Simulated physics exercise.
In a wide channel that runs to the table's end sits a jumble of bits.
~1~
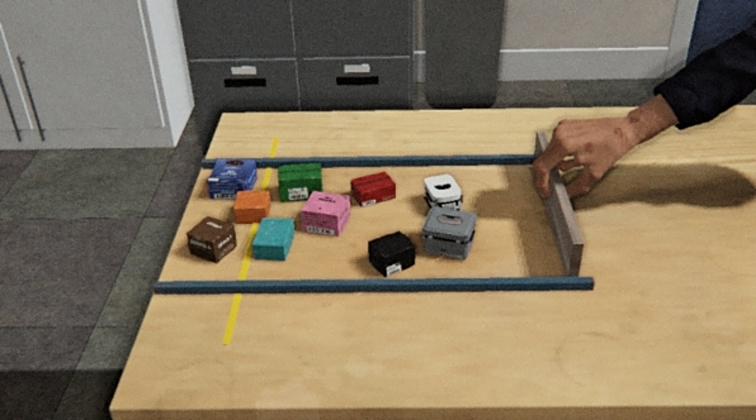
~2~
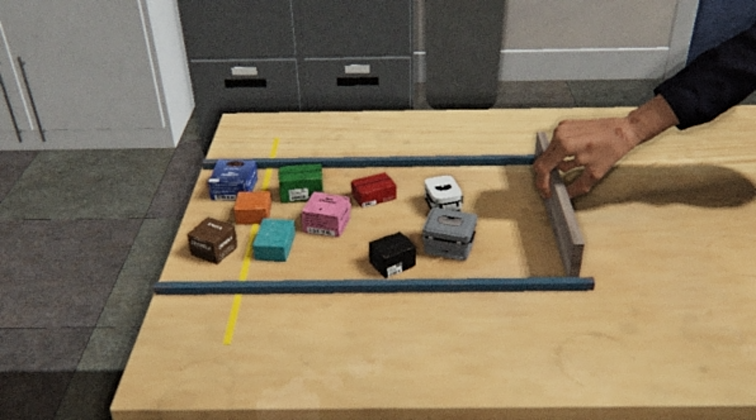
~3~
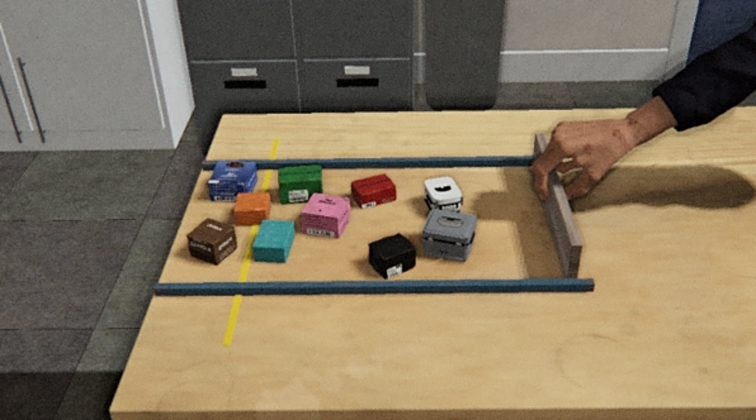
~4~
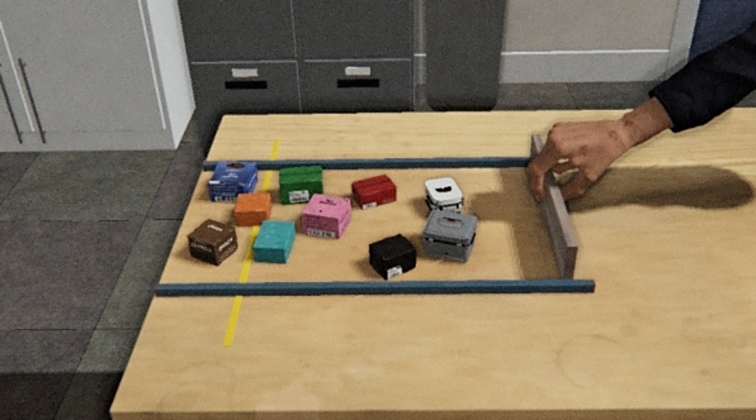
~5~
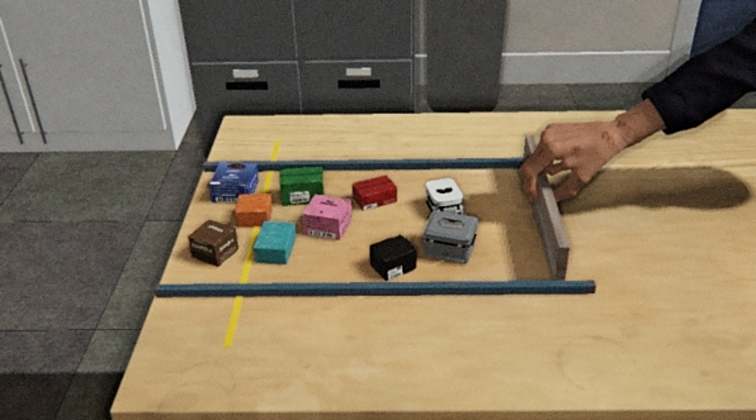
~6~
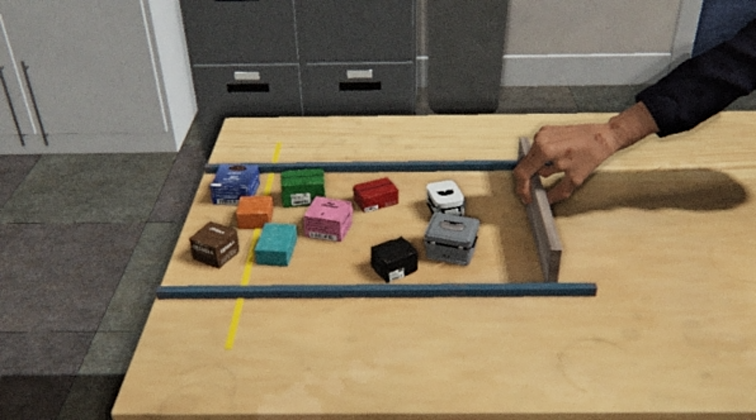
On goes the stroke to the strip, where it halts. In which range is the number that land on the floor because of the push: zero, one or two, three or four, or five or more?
I reckon the number that spills over the end lands at three or four.
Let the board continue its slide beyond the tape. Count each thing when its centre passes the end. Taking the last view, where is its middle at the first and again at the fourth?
Around (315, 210); afterwards around (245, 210).
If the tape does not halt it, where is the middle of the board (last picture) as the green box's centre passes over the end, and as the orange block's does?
Green box: (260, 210); orange block: (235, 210).
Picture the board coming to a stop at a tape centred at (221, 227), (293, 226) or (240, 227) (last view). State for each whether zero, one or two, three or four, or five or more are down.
In turn: 5 or more, just one or two, three or four.
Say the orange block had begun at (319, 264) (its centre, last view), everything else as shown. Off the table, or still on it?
From that start the object is safe.
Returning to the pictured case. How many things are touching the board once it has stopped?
3 in contact.
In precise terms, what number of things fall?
It comes to 3.
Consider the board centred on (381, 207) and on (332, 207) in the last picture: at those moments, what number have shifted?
Moved so far: 5, then 8.
Soon after, none off yet; brown box at rest near (215, 245); blue box at rest near (236, 185); orange block at rest near (255, 212).
Then, none off yet; brown box moved a little near (195, 247); blue box tipped a little near (186, 179); orange block moving near (250, 211).
At rest, the number that fall off is three or four; fallen, green box, blue box and brown box.
